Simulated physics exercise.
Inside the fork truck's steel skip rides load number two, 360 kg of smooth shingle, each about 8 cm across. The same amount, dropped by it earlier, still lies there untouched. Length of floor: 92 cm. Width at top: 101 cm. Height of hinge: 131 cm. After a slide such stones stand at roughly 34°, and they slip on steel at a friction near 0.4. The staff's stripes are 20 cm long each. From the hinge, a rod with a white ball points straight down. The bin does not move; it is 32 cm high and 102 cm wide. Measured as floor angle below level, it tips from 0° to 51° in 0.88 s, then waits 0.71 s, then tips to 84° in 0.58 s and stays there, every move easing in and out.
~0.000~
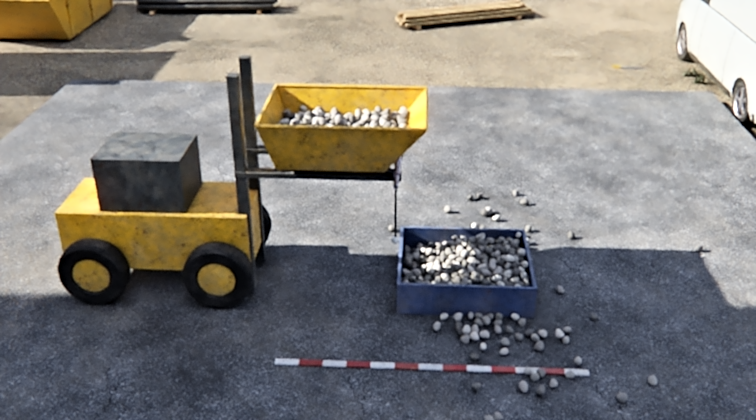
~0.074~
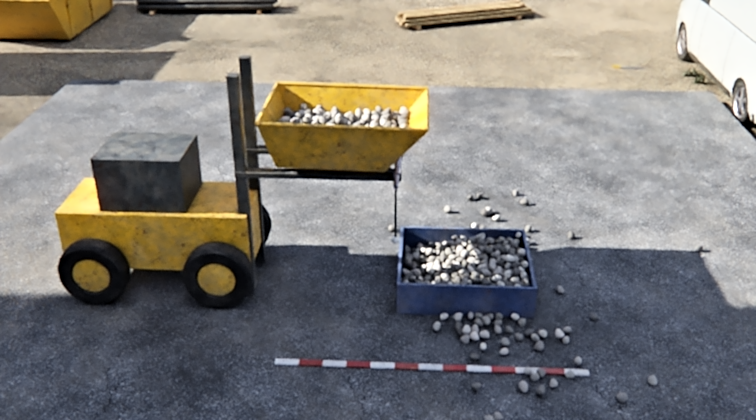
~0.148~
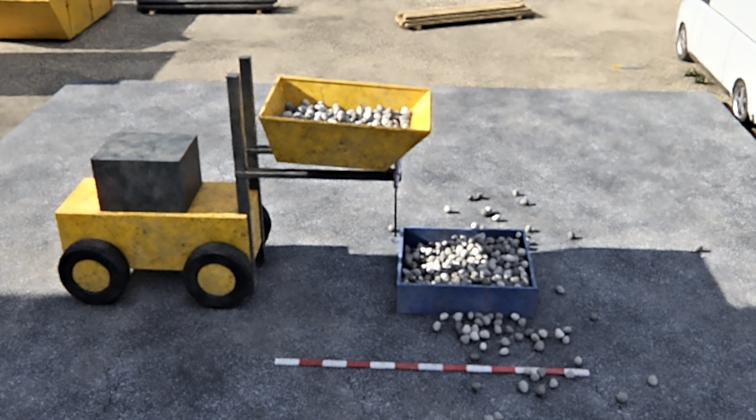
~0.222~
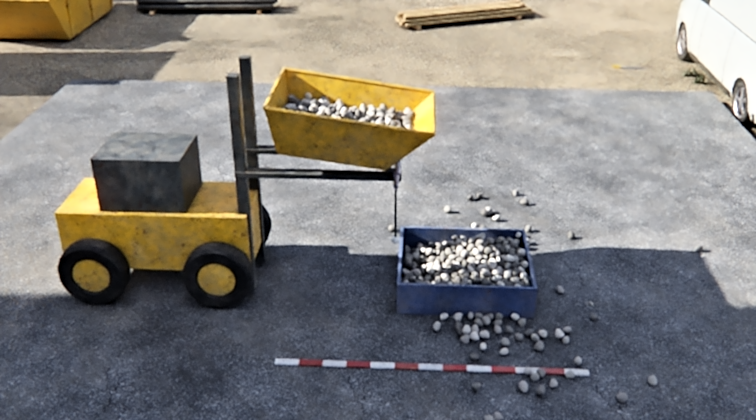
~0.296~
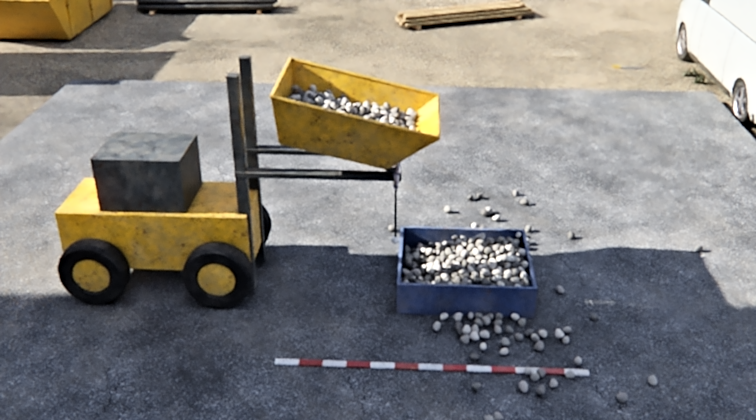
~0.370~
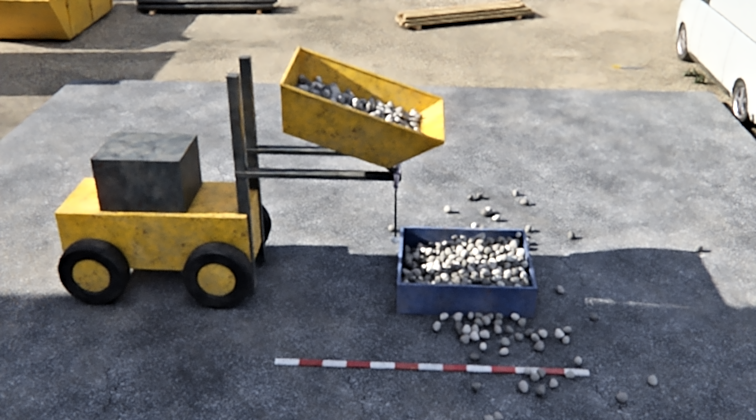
A yellow fork truck gradually tilts its raised skip of stones rightward above a blue bin.
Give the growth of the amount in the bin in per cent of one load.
Close to 51 out of 100.
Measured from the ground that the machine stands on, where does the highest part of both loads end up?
Some 52 cm above that level.
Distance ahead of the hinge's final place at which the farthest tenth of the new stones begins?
Ahead of it by roughly 190 cm.
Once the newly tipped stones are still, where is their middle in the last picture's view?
In the last view, about pixel (508, 270).
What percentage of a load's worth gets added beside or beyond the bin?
It comes to roughly 50 percent of a load.
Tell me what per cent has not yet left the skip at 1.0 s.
Estimate: 100 % remaining inside, roughly.
After 0.7 s the floor is at 43°; in per cent of one load, 100 in the skip, 87 in the bin, 13 beside or beyond the bin; the foremost stones are at (606, 314).
After 1.0 s the floor is at 51°; in per cent of one load, 100 in the skip, 87 in the bin, 13 beside or beyond the bin; the foremost stones are at (606, 314).
After 2.6 s the floor is at 84°; in per cent of one load, 5 in the skip, 158 in the bin, 37 beside or beyond the bin; the foremost stones are at (694, 290).
After 5.2 s the floor is at 84°; in per cent of one load, 0 in the skip, 137 in the bin, 62 beside or beyond the bin; the foremost stones are at (723, 300). Net gain in the bin, 51.
